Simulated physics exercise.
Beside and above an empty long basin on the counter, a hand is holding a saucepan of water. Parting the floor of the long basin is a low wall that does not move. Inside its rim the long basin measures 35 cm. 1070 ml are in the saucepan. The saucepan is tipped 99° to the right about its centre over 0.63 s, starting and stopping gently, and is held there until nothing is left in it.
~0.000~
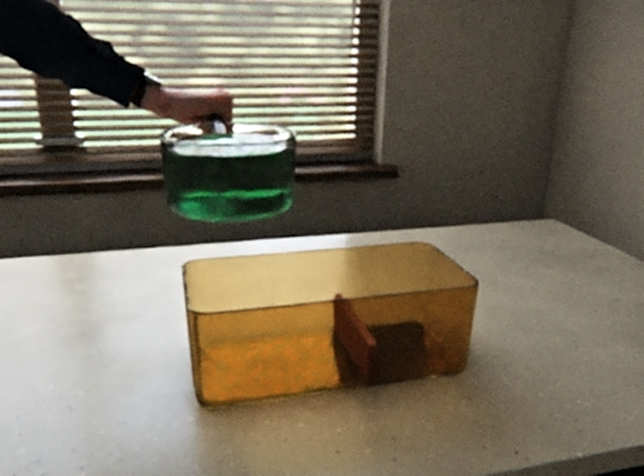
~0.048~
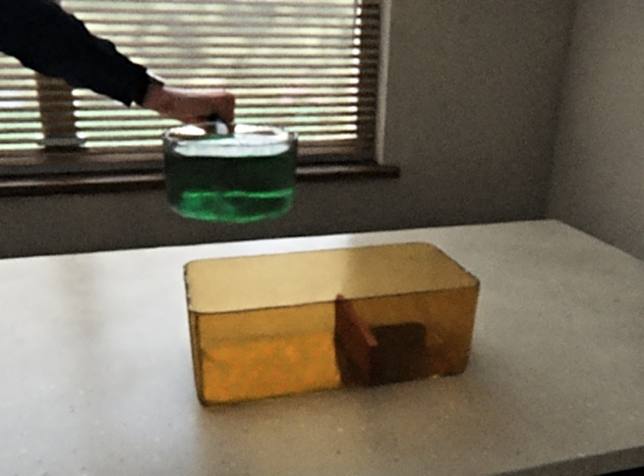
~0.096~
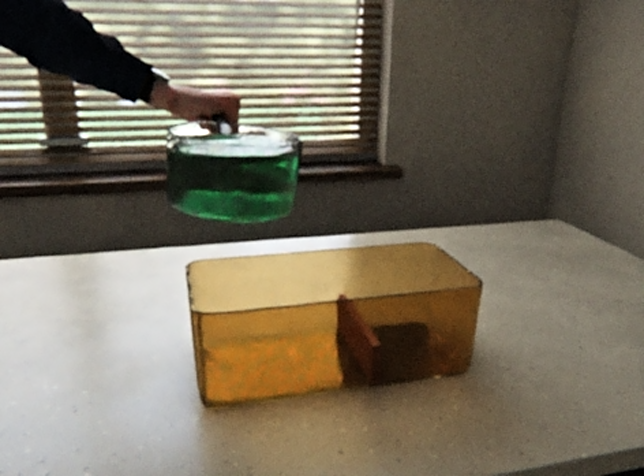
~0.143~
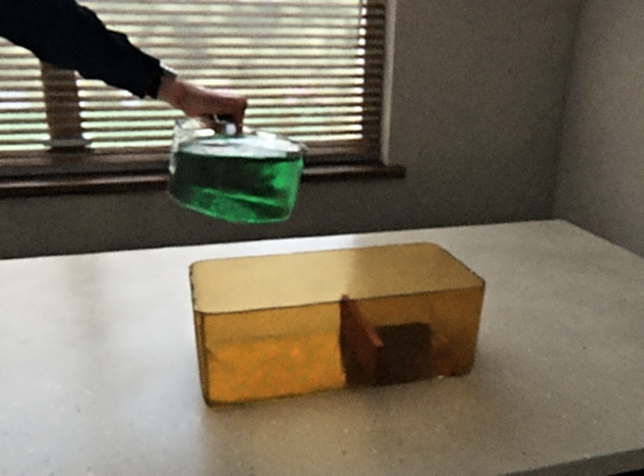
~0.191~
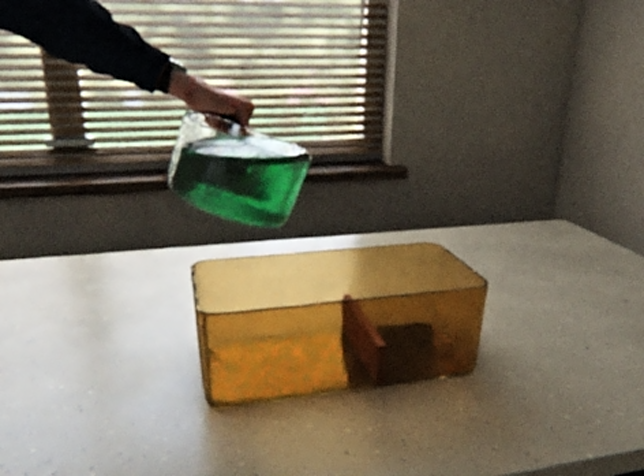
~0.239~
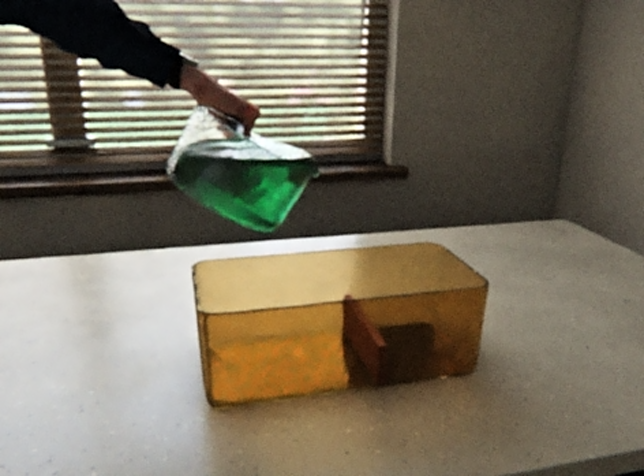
On a pale counter in front of a window with blinds, a hand holds a clear pan of green liquid above a long amber basin with a low wall inside. The hand keeps the pan nearly level at first, then tilts it steadily to the right, and the liquid shifts toward its right edge.
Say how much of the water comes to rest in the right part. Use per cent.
About 25 per cent comes to rest there.
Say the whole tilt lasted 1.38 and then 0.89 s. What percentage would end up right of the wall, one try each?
Respectively about 45 and 40 percent.
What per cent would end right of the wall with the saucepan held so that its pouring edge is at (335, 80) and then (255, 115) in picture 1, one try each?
85 and 10 %.
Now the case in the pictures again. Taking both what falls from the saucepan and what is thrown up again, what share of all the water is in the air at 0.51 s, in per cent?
My guess is roughly 40 %.
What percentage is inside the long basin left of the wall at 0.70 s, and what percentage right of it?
Left roughly 58, right roughly 26.
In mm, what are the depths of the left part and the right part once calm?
Depths: Left near 26 mm, right near 14 mm.
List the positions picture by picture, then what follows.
In the first frame, tilt 0°; pouring edge (293, 133); surface from (163, 146) to (290, 142); the long basin's rim runs from (185, 287) to (453, 263); the wall's top is at (354, 318).
In the second frame, tilt 1°; pouring edge (295, 135); surface from (165, 146) to (292, 143).
In the third frame, tilt 6°; pouring edge (300, 140); surface from (169, 145) to (296, 145).
In the fourth frame, tilt 12°; pouring edge (305, 148); surface from (174, 145) to (301, 146).
In the fifth frame, tilt 21°; pouring edge (309, 158); surface from (177, 148) to (307, 154); 1 per cent is over the edge.
In the sixth frame, tilt 31°; pouring edge (310, 171); surface from (177, 149) to (308, 163); 5 per cent is over the edge.
Then, 0.51 s in, the tilt is 90° and 36 per cent is still to pour, 14 is left of the wall and 11 right of it.
Then, 0.70 s in, the tilt is 99° and 9 per cent is still to pour, 58 is left of the wall and 25 right of it.
Then, 0.91 s in, the tilt is 99° and 2 per cent is still to pour, 65 is left of the wall and 24 right of it.
Then, 1.13 s in, the tilt is 99° and 0 per cent is still to pour, 73 is left of the wall and 25 right of it.
Finally, 73 per cent lies left of the wall, 25 right of it and 2 outside.
